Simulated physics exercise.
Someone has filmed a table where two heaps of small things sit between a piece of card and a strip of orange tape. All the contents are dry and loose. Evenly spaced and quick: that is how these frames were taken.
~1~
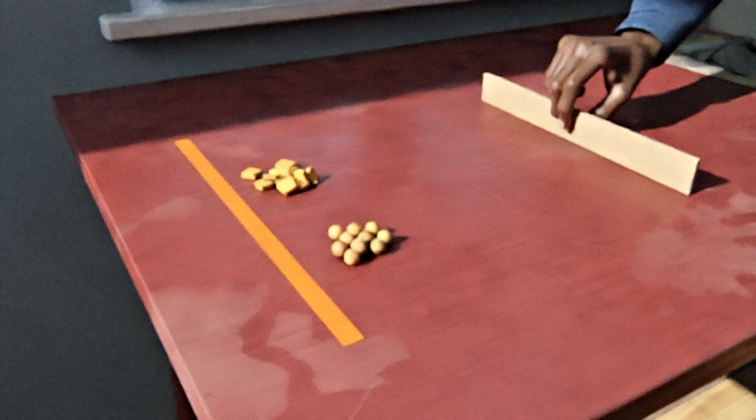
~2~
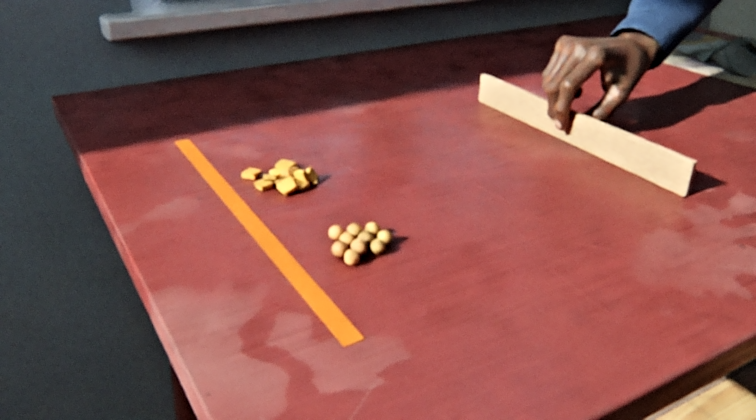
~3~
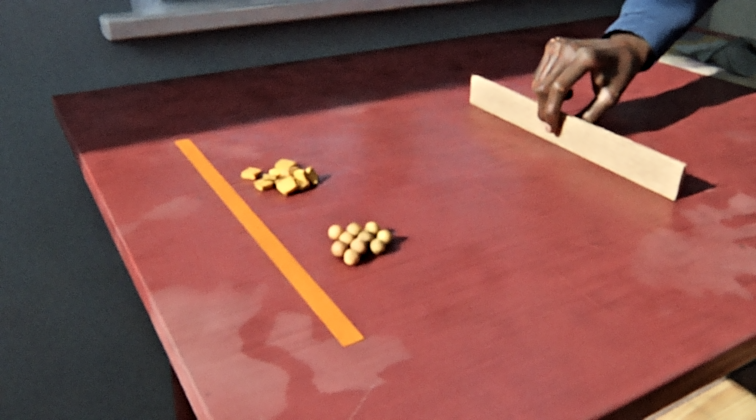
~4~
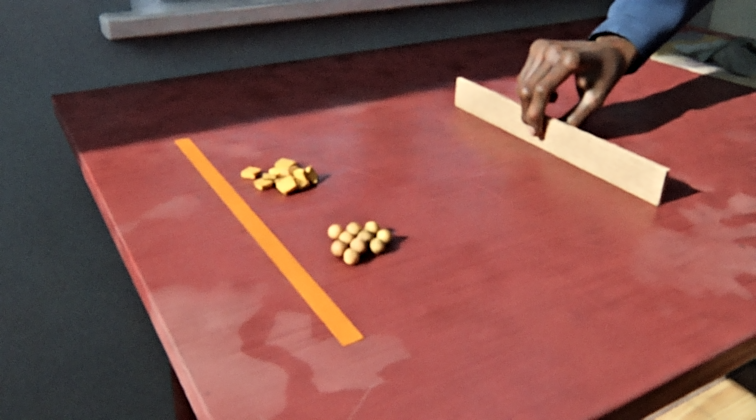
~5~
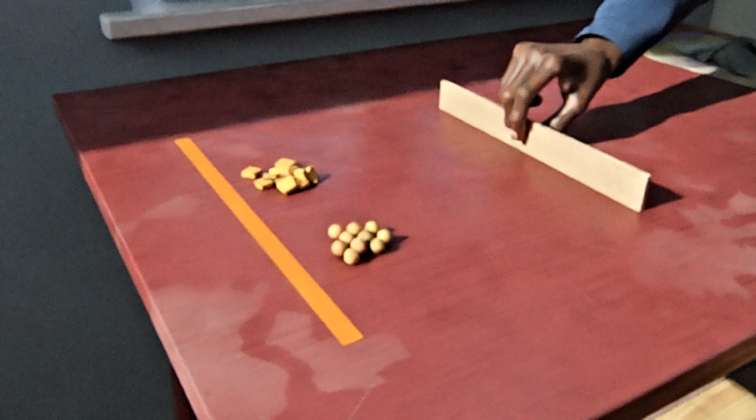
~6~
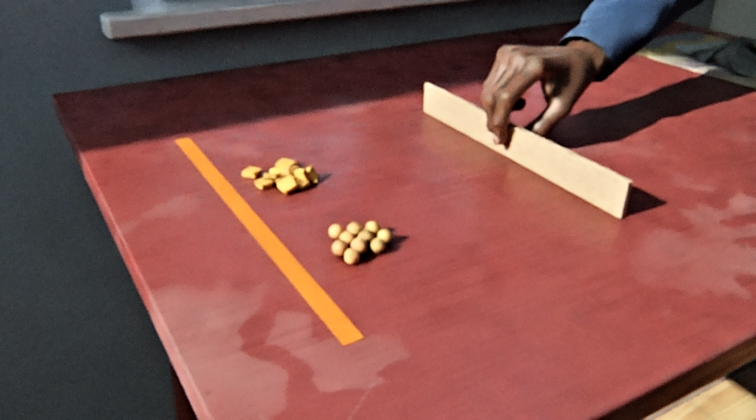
A hand slides an upright piece of card a short way left across the red table.
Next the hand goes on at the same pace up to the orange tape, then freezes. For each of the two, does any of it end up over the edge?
Front handful: Yes. Back handful: No.
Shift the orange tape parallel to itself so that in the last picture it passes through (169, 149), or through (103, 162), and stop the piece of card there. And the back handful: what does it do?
Run 1: It is kept from falling. Run 2: It sheds bits off the end.
Then, 0.37 s past the last view, piece of card still moving, near (384, 152); front handful all on the table, its front near (340, 248); back handful all on the table, its front near (252, 172).
Then, 0.77 s past the last view, piece of card stopped at the orange tape; front handful all on the table, its front near (237, 283); back handful all on the table, its front near (165, 206).
Then, 1.05 s past the last view, piece of card stopped at the orange tape; front handful most over the edge; back handful all on the table, its front near (162, 207).
Finally, piece of card stopped at the orange tape; front handful all over the edge; back handful all on the table, its front near (162, 207).
